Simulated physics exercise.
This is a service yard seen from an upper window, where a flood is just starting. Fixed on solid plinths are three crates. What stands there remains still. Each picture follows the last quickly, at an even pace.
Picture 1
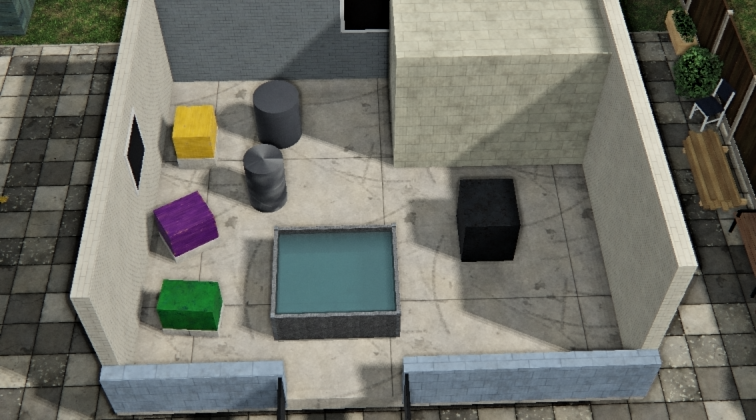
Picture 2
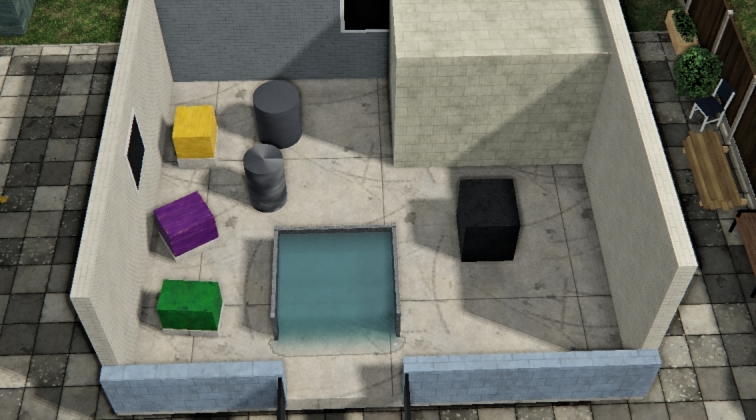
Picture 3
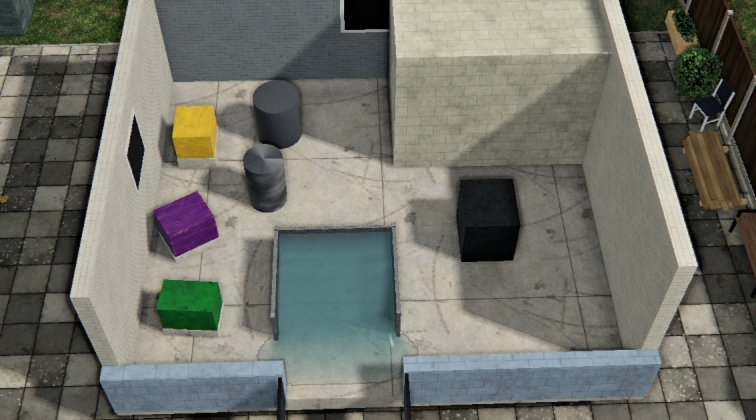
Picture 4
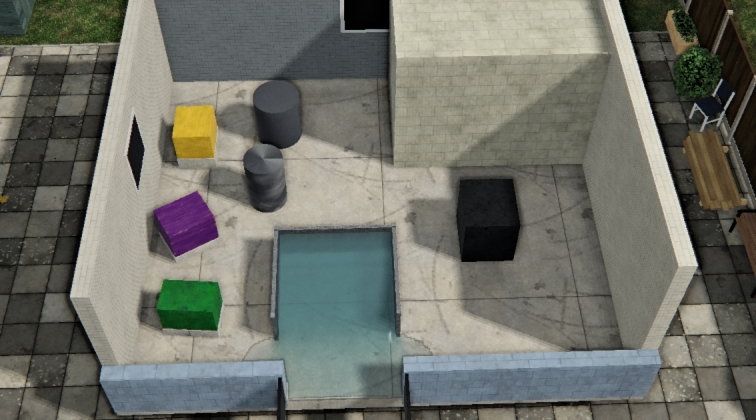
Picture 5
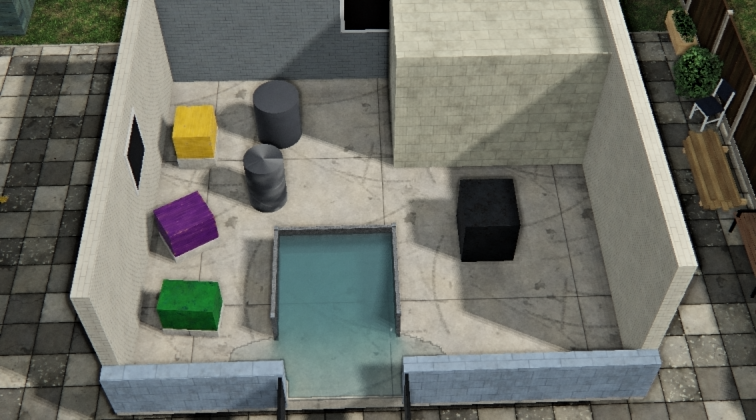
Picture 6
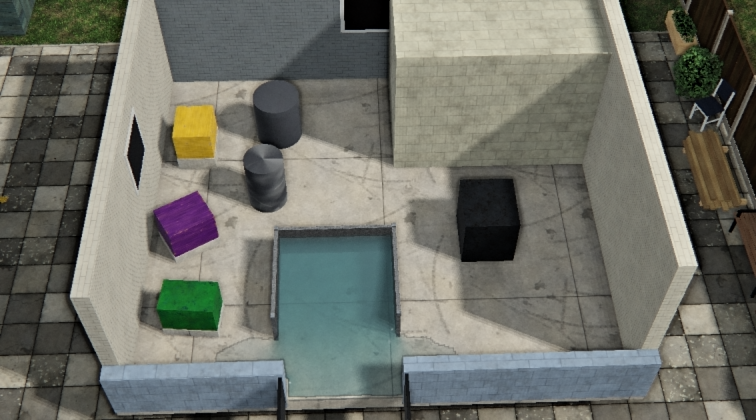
A stone tank of water opens at its front, and water spreads across the paving.
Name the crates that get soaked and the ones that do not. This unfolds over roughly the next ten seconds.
At the end, the green crate will be spared; the purple crate will be spared; the yellow crate will be spared.
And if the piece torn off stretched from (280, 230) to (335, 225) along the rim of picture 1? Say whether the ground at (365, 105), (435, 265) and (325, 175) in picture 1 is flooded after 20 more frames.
Soaked / unwetted / soaked.
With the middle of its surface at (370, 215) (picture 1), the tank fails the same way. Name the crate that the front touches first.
That would be the crate marked green.
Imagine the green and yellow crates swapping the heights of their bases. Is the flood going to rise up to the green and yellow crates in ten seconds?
Green crate: Stays clear; yellow crate: Stays clear.
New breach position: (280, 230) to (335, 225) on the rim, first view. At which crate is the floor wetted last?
The one in green, by my reading.
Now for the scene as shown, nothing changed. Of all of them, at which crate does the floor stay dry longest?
Crate: The yellow-painted one.
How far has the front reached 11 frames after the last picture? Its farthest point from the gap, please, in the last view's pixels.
Front's tip: Near (629, 375).
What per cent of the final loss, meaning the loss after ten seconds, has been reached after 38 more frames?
Note - share reached: 95 %.
A moment on, water covers 15 % of the floor; the green crate water round its plinth, the purple crate not reached, the yellow crate not reached.
Next, water covers 20 % of the floor; the green crate water round its plinth, the purple crate not reached, the yellow crate not reached.
Then, water covers 25 % of the floor; the green crate water round its plinth, the purple crate water round its plinth, the yellow crate not reached.
Later, water covers 30 % of the floor; the green crate water round its plinth, the purple crate water round its plinth, the yellow crate water round its plinth.
In the end, water covers 40 % of the floor; the green crate stayed above the water, the purple crate stayed above the water, the yellow crate stayed above the water.
